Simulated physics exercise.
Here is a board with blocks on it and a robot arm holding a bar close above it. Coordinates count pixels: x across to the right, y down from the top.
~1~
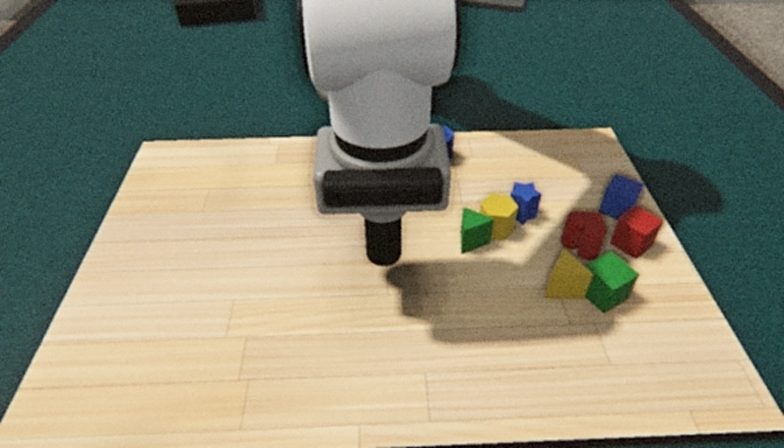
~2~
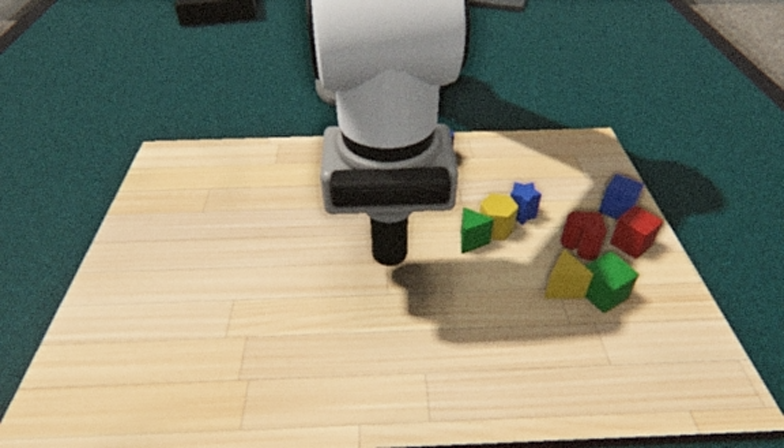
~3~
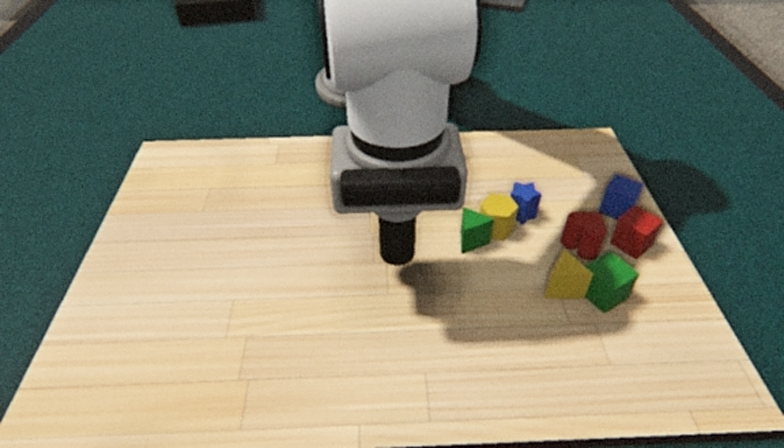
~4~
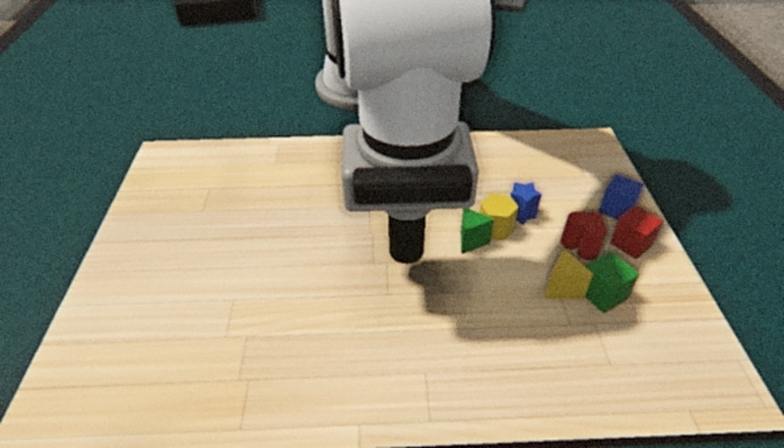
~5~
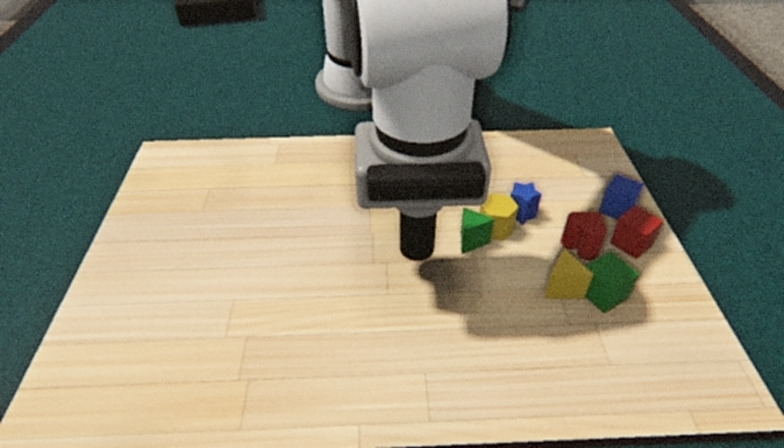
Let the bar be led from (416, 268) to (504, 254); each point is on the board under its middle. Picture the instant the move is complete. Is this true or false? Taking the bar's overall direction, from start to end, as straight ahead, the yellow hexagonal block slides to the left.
That statement is accurate.
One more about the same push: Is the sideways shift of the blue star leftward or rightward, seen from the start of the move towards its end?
Sideways shift: Left.
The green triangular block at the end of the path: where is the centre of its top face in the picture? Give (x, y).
I'd place it at (521, 208), taking the centre of its top.
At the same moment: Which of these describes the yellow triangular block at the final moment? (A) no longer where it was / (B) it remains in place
B: It remains in place.
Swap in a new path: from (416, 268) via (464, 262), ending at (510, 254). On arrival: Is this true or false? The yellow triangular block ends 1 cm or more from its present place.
That is false.
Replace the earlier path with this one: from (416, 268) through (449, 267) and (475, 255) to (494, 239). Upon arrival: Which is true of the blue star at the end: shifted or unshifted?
It is moved off its spot.
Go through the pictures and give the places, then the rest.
Tip of the bar (384, 255), middles of tops, green triangular block (474, 218), yellow hexagonal block (499, 204), blue star (526, 190), yellow triangular block (570, 265), in the first picture.
Bar (390, 255), nothing pushed, in the second picture.
Bar (397, 254), nothing pushed, in the third picture.
Bar (407, 253), nothing pushed, in the fourth picture.
Bar (417, 250), green triangular block (474, 218), yellow hexagonal block (499, 204), blue star (526, 190), yellow triangular block (570, 265), in the fifth picture.
The first path, step by step. Halfway along, bar (463, 243); green triangular block (483, 216); yellow hexagonal block (503, 202).
At the end, bar (508, 236); green triangular block (521, 208), turned 20° anticlockwise; yellow hexagonal block (522, 190), turned 55° anticlockwise; blue star (537, 177); yellow triangular block unmoved.
